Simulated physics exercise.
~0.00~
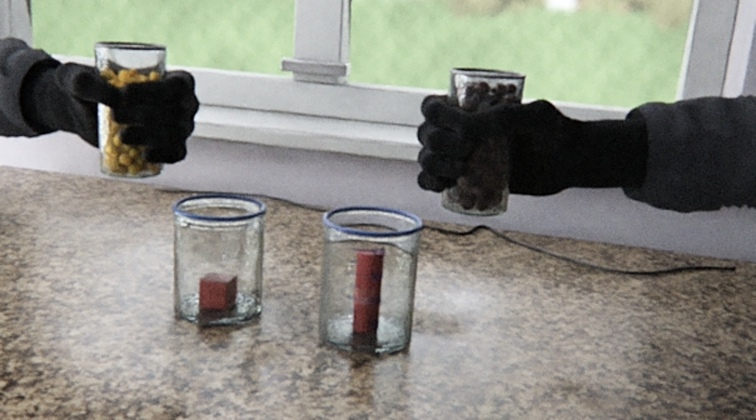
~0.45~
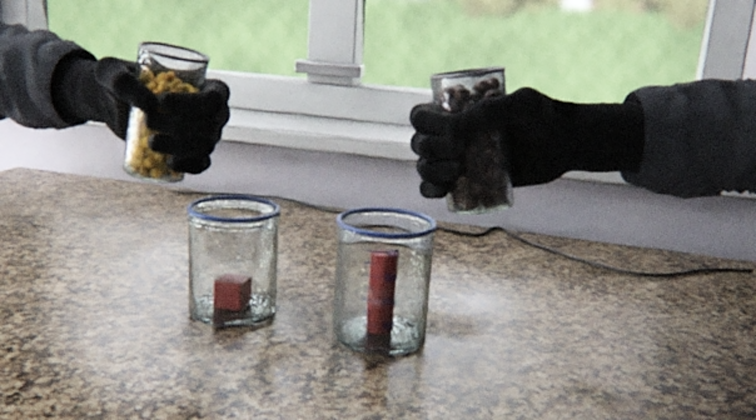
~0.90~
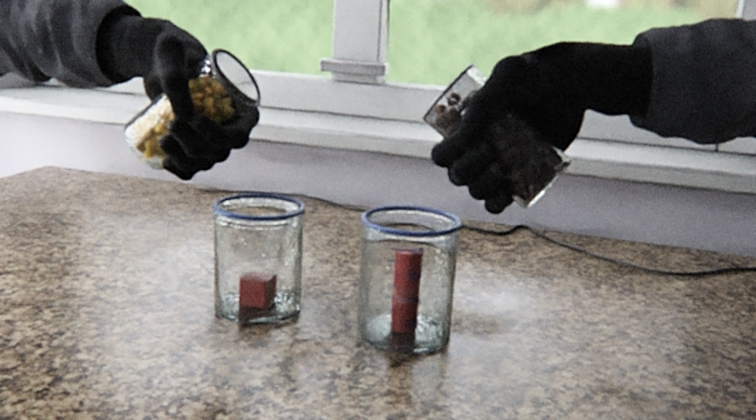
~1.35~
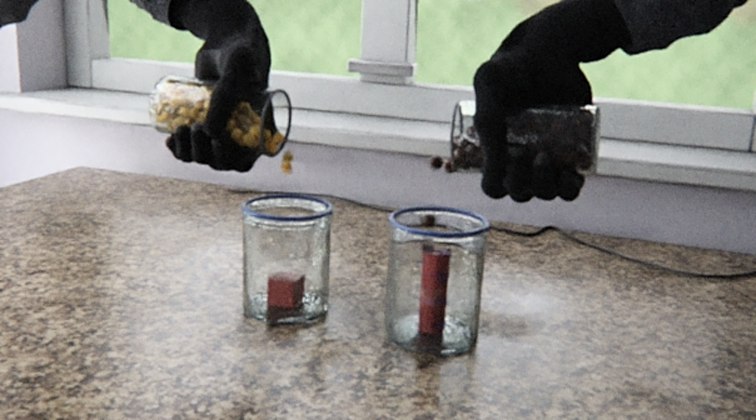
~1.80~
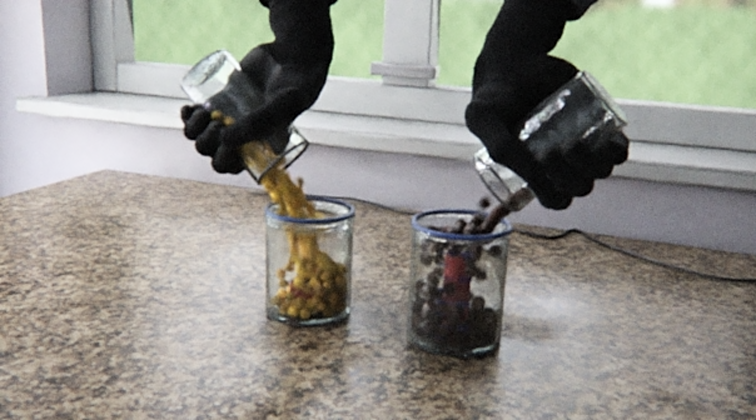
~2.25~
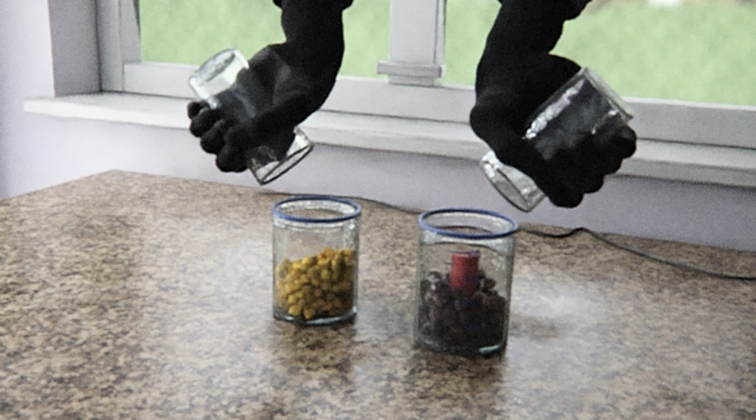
On a speckled brown countertop beside a white-framed window, seen from slightly above, two clear glasses with blue rims stand side by side. The left one holds a small red cube, and the right one a taller red column. Two black-gloved hands hold clear cups above them, yellow pieces on the left and dark brown pieces on the right. The hands tip the cups over, and the pieces pour into the glasses as the view pans slightly left. Both cups end up empty, with the cube buried under yellow and the red column's top still poking out.
